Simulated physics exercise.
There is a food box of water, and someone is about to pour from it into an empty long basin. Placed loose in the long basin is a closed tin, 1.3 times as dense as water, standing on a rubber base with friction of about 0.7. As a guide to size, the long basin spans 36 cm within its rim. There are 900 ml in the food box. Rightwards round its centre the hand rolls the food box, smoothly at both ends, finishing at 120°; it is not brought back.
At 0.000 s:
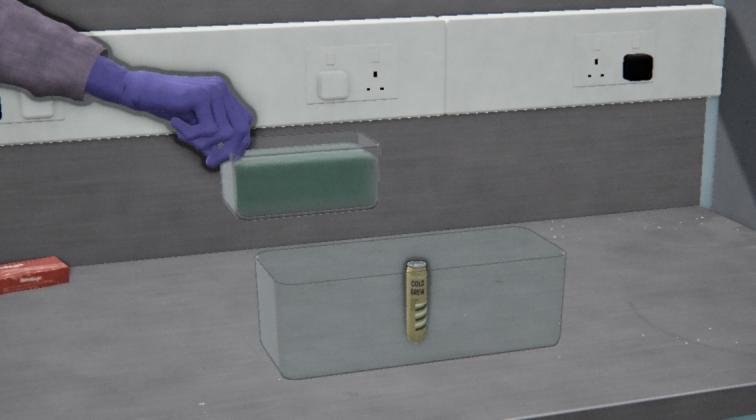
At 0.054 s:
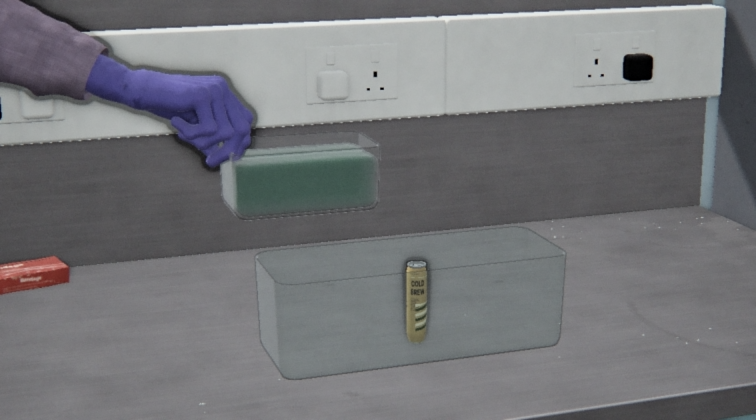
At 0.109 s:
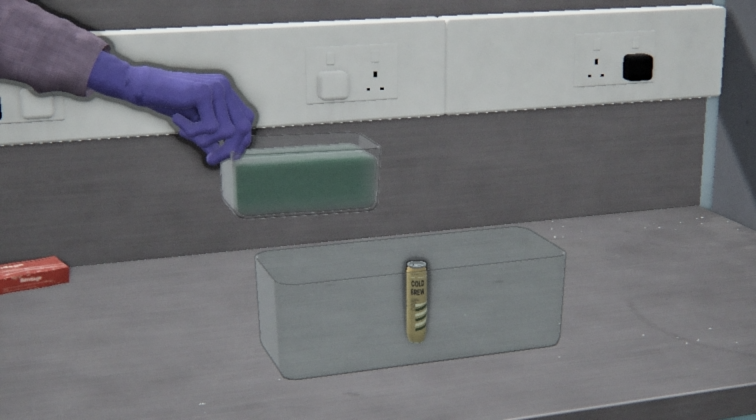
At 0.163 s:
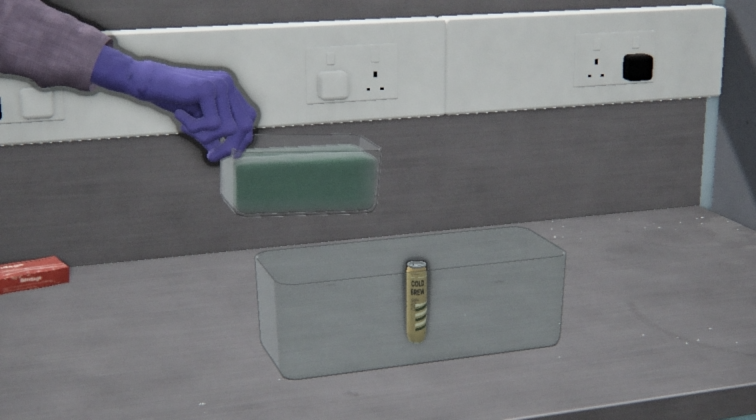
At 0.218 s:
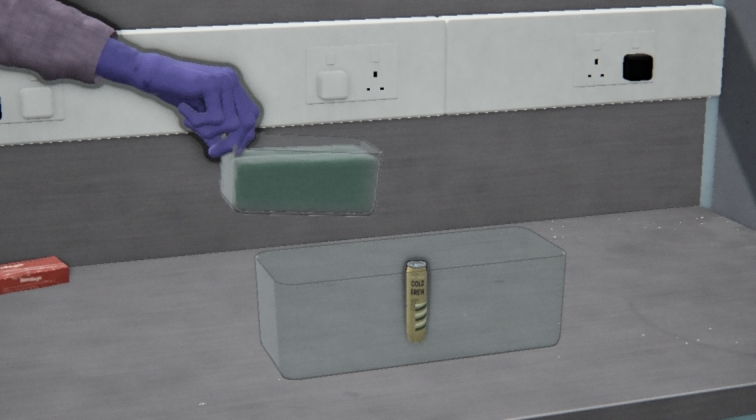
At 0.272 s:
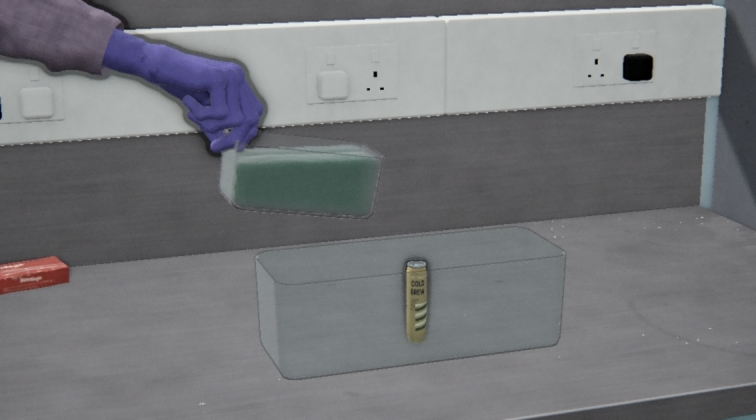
On a grey worktop below white wall sockets, a closed tin stands in a long clear basin while a purple-gloved hand holds a clear food box of green-tinted liquid above it. The box stays level at first, then the hand slowly tilts it slightly, its right side dipping.
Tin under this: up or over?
Up.
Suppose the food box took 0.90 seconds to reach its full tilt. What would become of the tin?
Outcome - the tin comes down.
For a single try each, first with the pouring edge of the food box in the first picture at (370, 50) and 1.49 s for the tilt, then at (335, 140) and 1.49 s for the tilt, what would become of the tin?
First it keeps standing; then it keeps standing.
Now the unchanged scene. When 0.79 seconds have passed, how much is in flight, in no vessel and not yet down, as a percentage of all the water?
Roughly 32 %.
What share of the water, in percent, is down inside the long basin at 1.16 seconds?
About 88 %.
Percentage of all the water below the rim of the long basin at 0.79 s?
The basin holds roughly 30 in a hundred parts at that moment.
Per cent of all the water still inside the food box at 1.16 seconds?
I reckon near 5 per cent still sits there.
After 0.79 s the tilt is 65° and 37 per cent is still to pour; the tin stands where it began.
After 1.16 s the tilt is 106° and 5 per cent is still to pour; the tin stands where it began.
After 1.56 s the tilt is 120° and 0 per cent is still to pour; the tin stands where it began.
After 1.99 s the tilt is 120° and 0 per cent is still to pour; the tin stands where it began.
In the end the tin stands where it began.
